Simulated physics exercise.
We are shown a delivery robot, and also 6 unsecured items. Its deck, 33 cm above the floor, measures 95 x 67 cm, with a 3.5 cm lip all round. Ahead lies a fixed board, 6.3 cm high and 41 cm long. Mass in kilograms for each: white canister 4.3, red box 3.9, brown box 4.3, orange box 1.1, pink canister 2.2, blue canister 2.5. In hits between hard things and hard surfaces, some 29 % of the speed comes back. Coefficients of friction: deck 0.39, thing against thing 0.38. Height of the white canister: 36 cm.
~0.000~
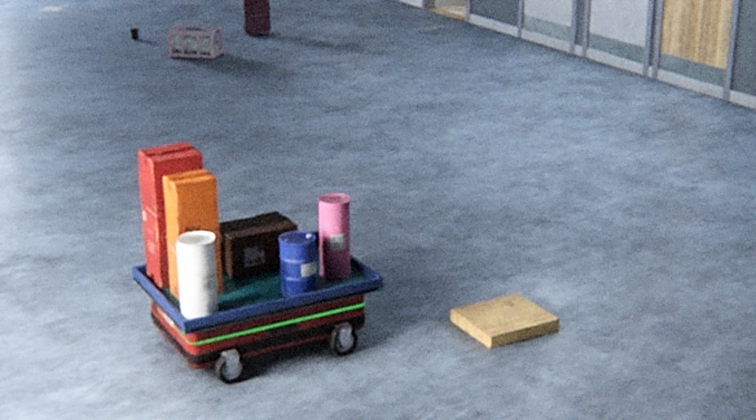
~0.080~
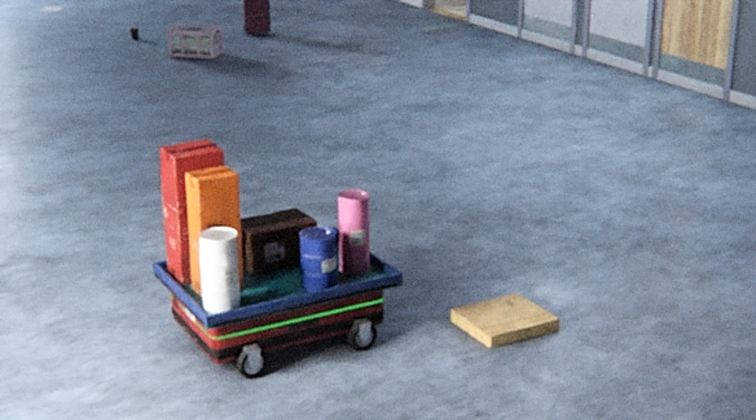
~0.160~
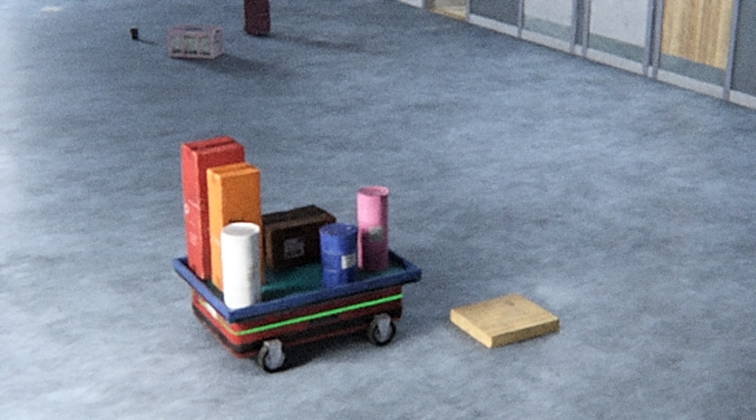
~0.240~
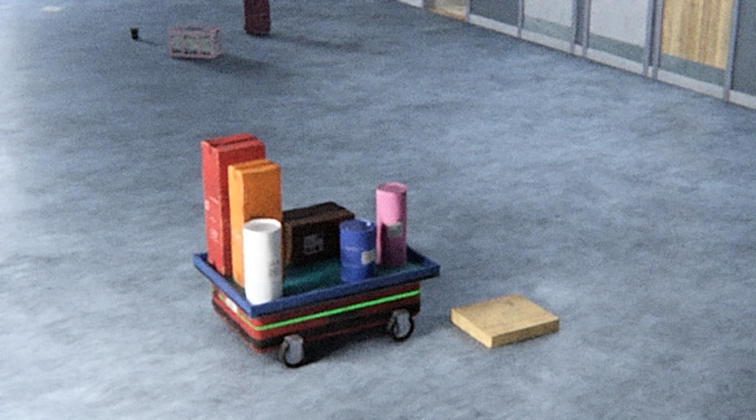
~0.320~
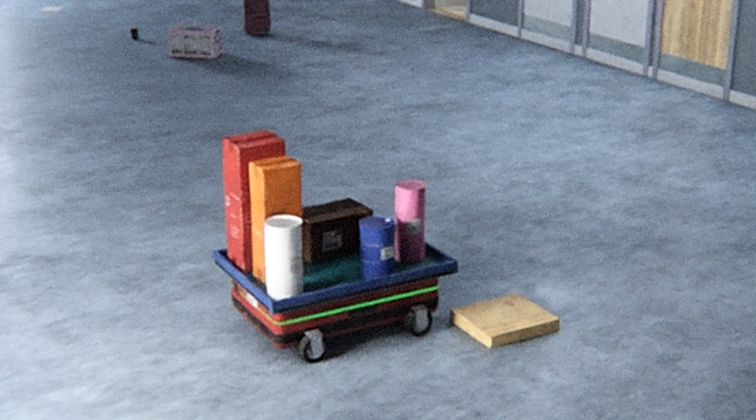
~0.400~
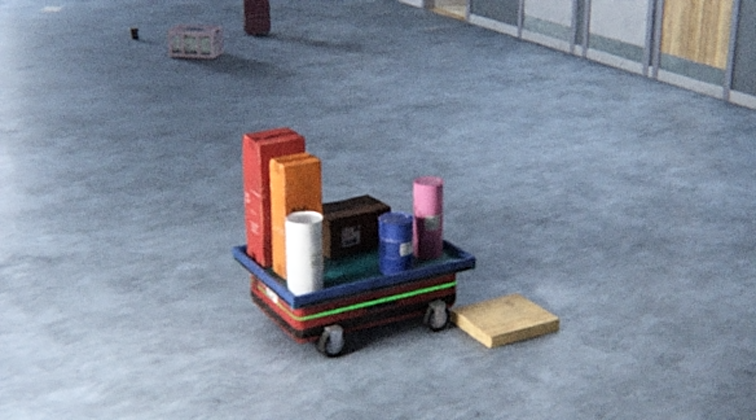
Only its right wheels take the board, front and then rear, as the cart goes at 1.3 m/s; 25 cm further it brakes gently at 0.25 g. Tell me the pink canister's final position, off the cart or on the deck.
It should not fall off.
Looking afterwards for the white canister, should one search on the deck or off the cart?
When everything stops, the white canister is out of bounds.
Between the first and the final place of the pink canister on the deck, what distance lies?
Net shift near 30 cm.
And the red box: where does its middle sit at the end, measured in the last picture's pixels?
Around (573, 144).
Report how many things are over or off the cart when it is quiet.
It adds up to 4.
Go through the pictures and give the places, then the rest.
In the first frame, 0 cm covered; pink canister (335, 237); white canister (198, 277).
In the second frame, 10 cm covered; brown box (275, 240); orange box (215, 232).
In the third frame, 21 cm covered; blue canister (339, 256); white canister (242, 268).
In the fourth frame, 31 cm covered; red box (236, 205); brown box (313, 233).
In the fifth frame, 42 cm covered; orange box (277, 221); blue canister (377, 248).
In the sixth frame, 52 cm covered; pink canister (428, 218); white canister (305, 255).
By 1.00 s, 130 cm covered; pink canister tilted 49° near (514, 191); blue canister tilted 24°; orange box tilted 11°.
By 1.40 s, 182 cm covered; pink canister on its side near (580, 198); orange box tilted 49°; white canister tilted 44°.
When it is over (3.3 s), off the cart, white canister; lying over on the deck, red box, orange box and pink canister; the other 2 within 10 cm of the start. End places, in pixels of the last picture, pink canister near (636, 187).
